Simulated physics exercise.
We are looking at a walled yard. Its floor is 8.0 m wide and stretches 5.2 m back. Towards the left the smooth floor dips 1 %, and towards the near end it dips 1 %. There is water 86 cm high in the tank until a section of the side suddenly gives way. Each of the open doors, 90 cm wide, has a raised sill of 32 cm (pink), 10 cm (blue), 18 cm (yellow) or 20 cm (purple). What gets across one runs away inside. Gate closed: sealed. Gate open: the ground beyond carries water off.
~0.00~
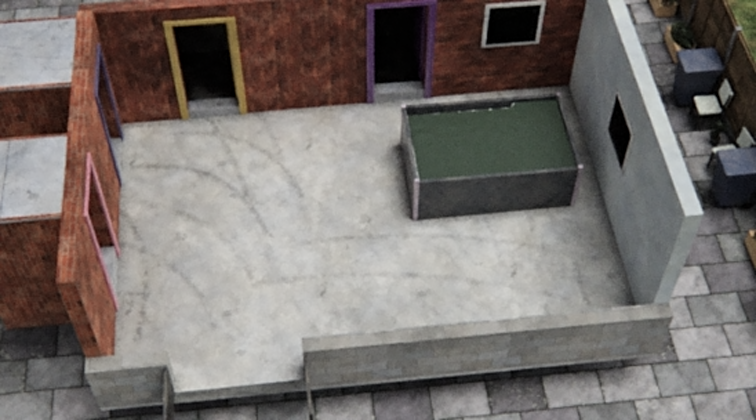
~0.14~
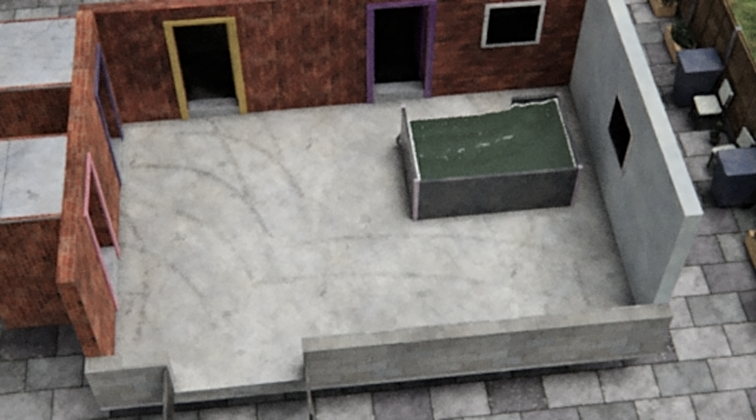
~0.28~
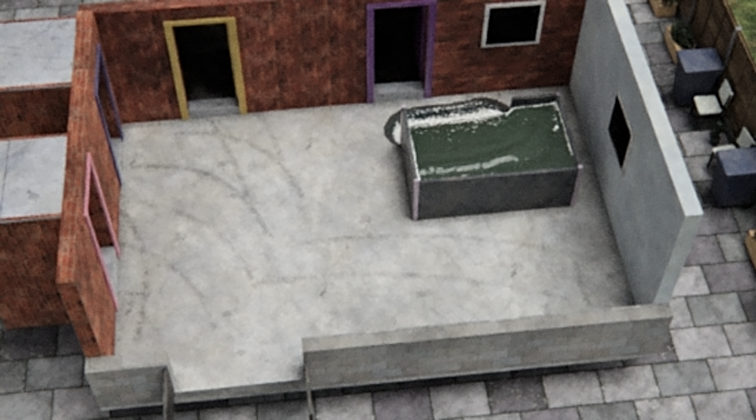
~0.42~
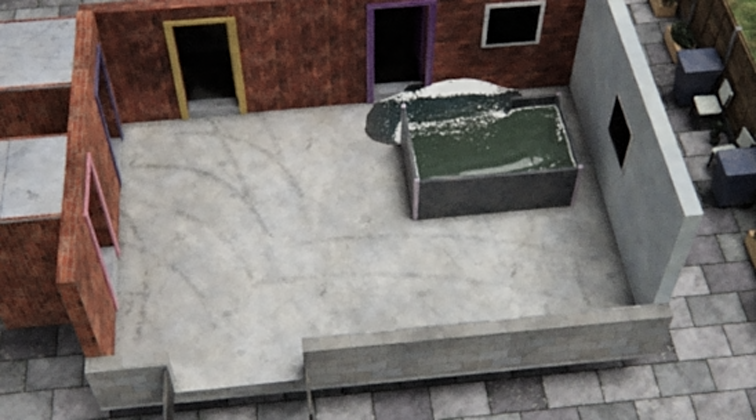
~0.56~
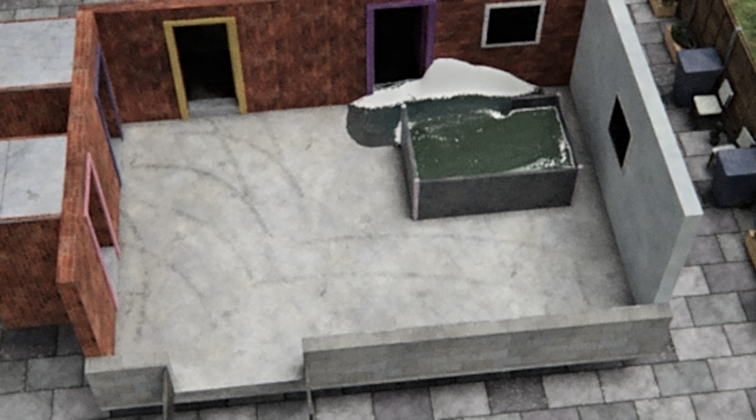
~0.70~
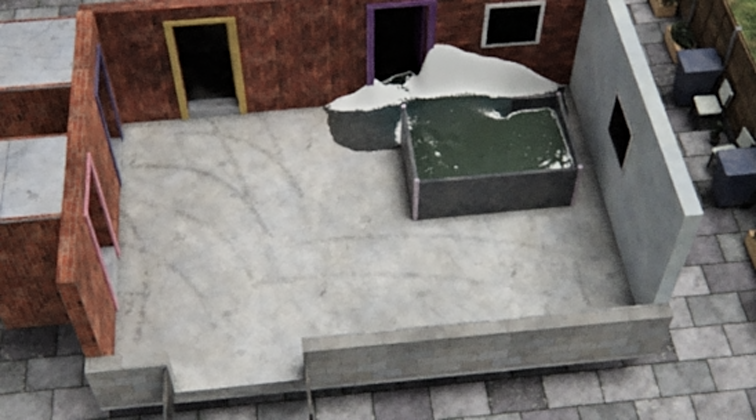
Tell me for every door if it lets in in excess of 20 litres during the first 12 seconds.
In the first 12 seconds the pink door does not let in over 20 litres; the blue door lets in over 20 litres; the yellow door does not let in over 20 litres; the purple door lets in over 20 litres.
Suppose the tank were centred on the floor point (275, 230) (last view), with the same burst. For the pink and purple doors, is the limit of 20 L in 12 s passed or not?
Pink gets no more than that, purple gets no more than that.
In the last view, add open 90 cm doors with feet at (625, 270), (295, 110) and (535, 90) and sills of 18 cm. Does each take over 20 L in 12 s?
Less, less, more.
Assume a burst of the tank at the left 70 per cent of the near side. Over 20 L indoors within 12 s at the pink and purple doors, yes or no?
Outcome at pink: Not exceeded; outcome at purple: Not exceeded.
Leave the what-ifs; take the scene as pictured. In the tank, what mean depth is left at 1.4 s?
The average depth is around 44 cm.
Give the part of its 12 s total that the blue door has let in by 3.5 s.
Around 60 percent.
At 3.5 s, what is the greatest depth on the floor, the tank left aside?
Roughly 30 cm.
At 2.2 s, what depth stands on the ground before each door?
Depths: Pink door 0 cm, blue door 13 cm, yellow door 7 cm, purple door 36 cm.
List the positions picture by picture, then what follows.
The first frame shows still water, 86 cm deep, in the tank at (490, 140).
In the second frame, the front is at (400, 143), 1.0 m from the gap on the tank's far side; 0.5 m2 of floor is under water; 86 cm left at the back of the tank.
In the third frame, the front is at a hidden place, 1.2 m from the gap on the tank's far side; 1.6 m2 of floor is under water; 82 cm left at the back of the tank.
In the fourth frame, water pours out on the tank's far side and has run 1.6 m, to (513, 91); typically 18 cm deep outside, 76 cm at the tank's back.
In the fifth frame, water pours out on the tank's far side and has run 2.0 m, to (353, 105); typically 18 cm deep outside, 74 cm at the tank's back.
In the sixth frame, the front is at (329, 107), 2.3 m from the gap on the tank's far side; 3.8 m2 of floor is under water; 70 cm left at the back of the tank.
After 1.4 s water covers 20 % of the floor and is deepest (57 cm) near (440, 100); pink door not reached, blue door not reached, yellow door 2 cm at the sill, 0 L in, purple door 50 cm at the sill, 156 L in.
After 2.2 s water covers 40 % of the floor and is deepest (40 cm) near (564, 105); pink door not reached, blue door 13 cm at the sill, 0 L in, yellow door 7 cm at the sill, 0 L in, purple door 36 cm at the sill, 276 L in.
After 3.5 s water covers 60 % of the floor and is deepest (30 cm) near (642, 330); pink door 13 cm at the sill, 0 L in, blue door 23 cm at the sill, 111 L in, yellow door 5 cm at the sill, 0 L in, purple door 22 cm at the sill, 322 L in.
After 7.0 s water covers 90 % of the floor and is deepest (17 cm) near (115, 384); pink door 8 cm at the sill, 0 L in, blue door 11 cm at the sill, 179 L in, yellow door 3 cm at the sill, 0 L in, purple door 13 cm at the sill, 326 L in.
After 12.0 s water covers 90 % of the floor and is deepest (14 cm) near (115, 384); pink door 10 cm at the sill, 0 L in, blue door 10 cm at the sill, 183 L in, yellow door 6 cm at the sill, 0 L in, purple door 7 cm at the sill, 326 L in.
